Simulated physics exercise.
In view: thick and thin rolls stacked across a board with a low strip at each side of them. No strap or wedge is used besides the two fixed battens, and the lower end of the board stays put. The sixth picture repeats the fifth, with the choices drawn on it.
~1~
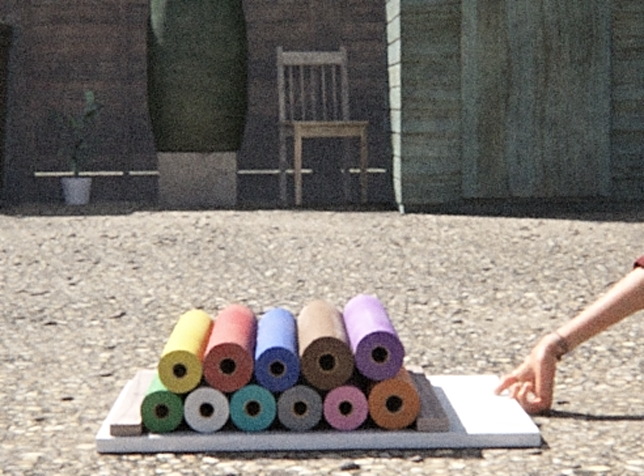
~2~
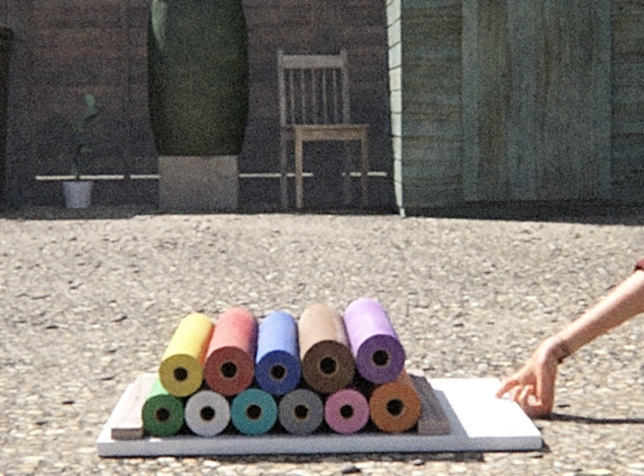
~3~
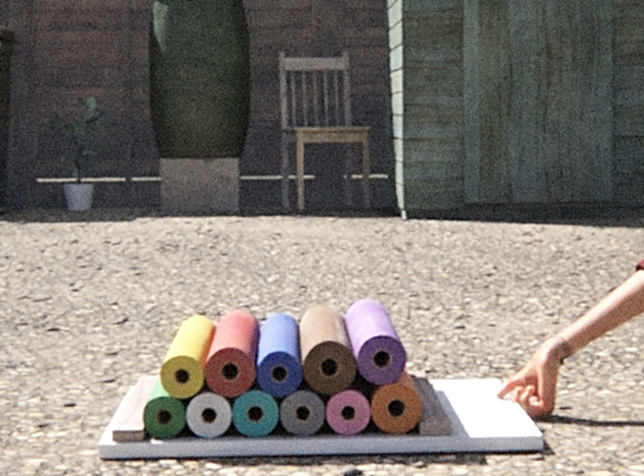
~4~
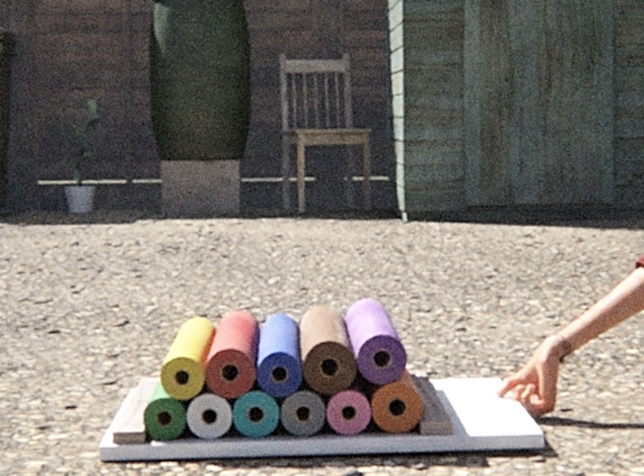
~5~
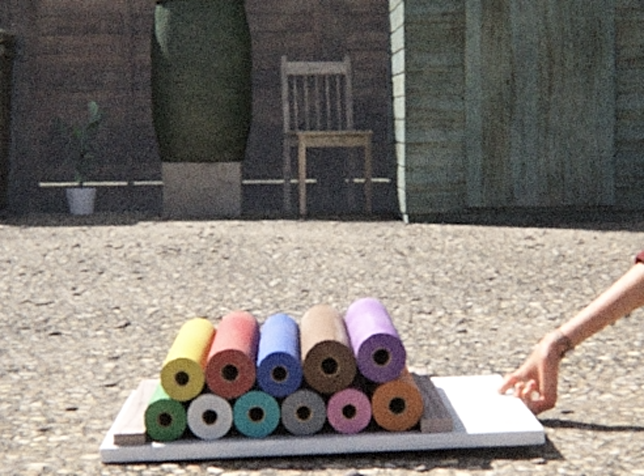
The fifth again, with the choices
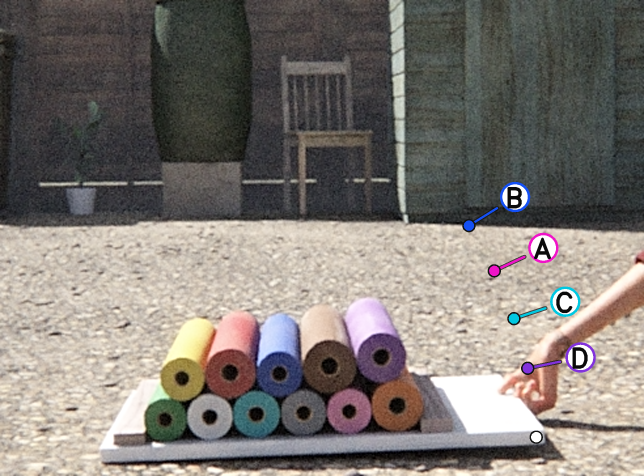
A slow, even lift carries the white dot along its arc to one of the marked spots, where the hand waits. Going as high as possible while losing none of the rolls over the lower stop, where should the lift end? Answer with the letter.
Up to C.
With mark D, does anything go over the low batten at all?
No, at D.
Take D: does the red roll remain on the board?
The red roll: Yes.
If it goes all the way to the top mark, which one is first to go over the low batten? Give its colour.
The yellow one.
On the marked copy, A at (495, 271); B at (469, 226); C at (514, 319); D at (528, 368); the white dot at (536, 437).
With C. Early on, board at 13°.
Further on, board at 18°.
At the end, board at 18°, none over the low batten.
As for the rest, A five over the low batten; B five over the low batten; D none over the low batten.
